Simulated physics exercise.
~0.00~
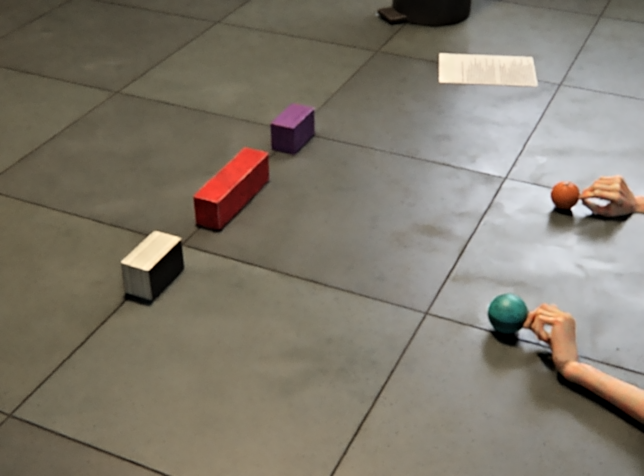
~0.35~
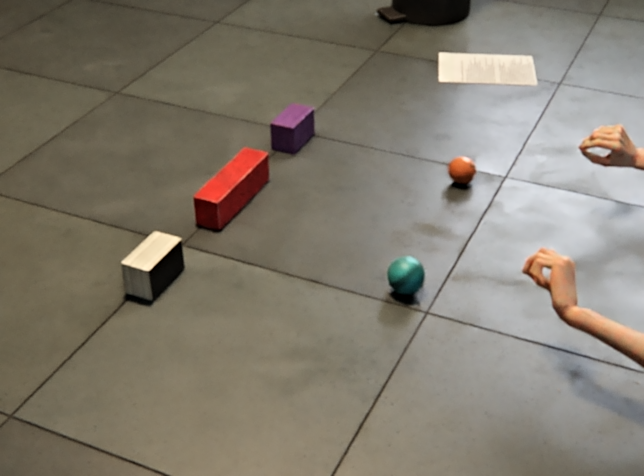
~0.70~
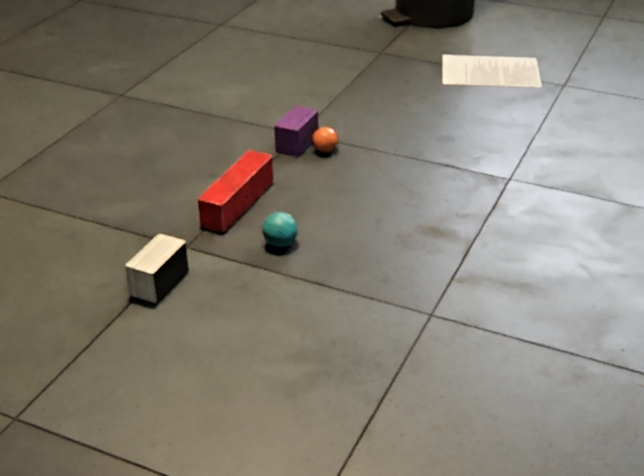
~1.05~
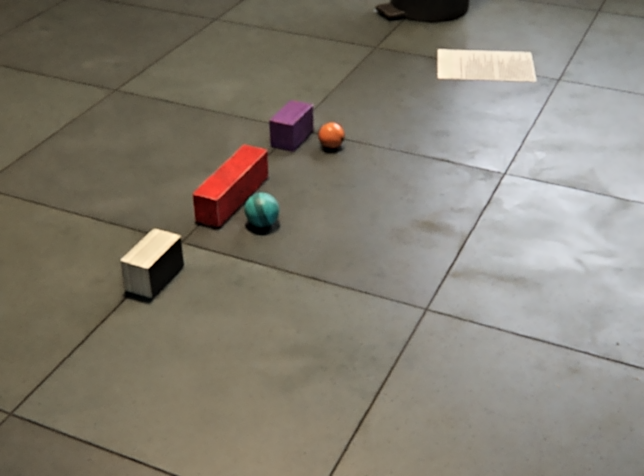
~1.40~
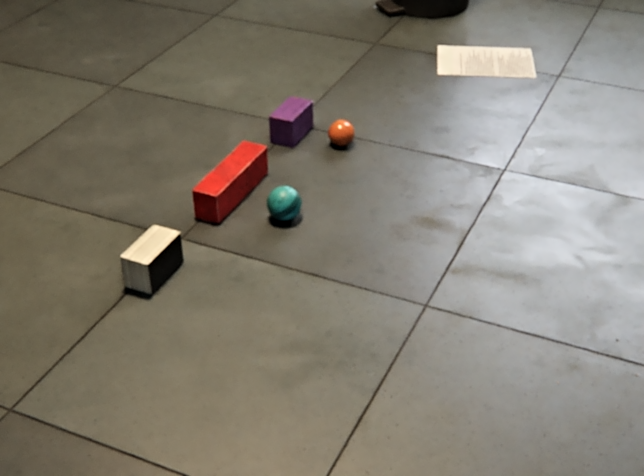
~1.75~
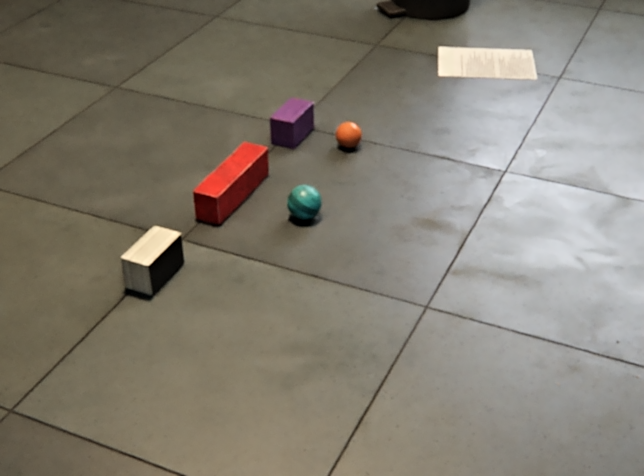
Two balls released by hands roll left, bounce off the blocks and roll back right.
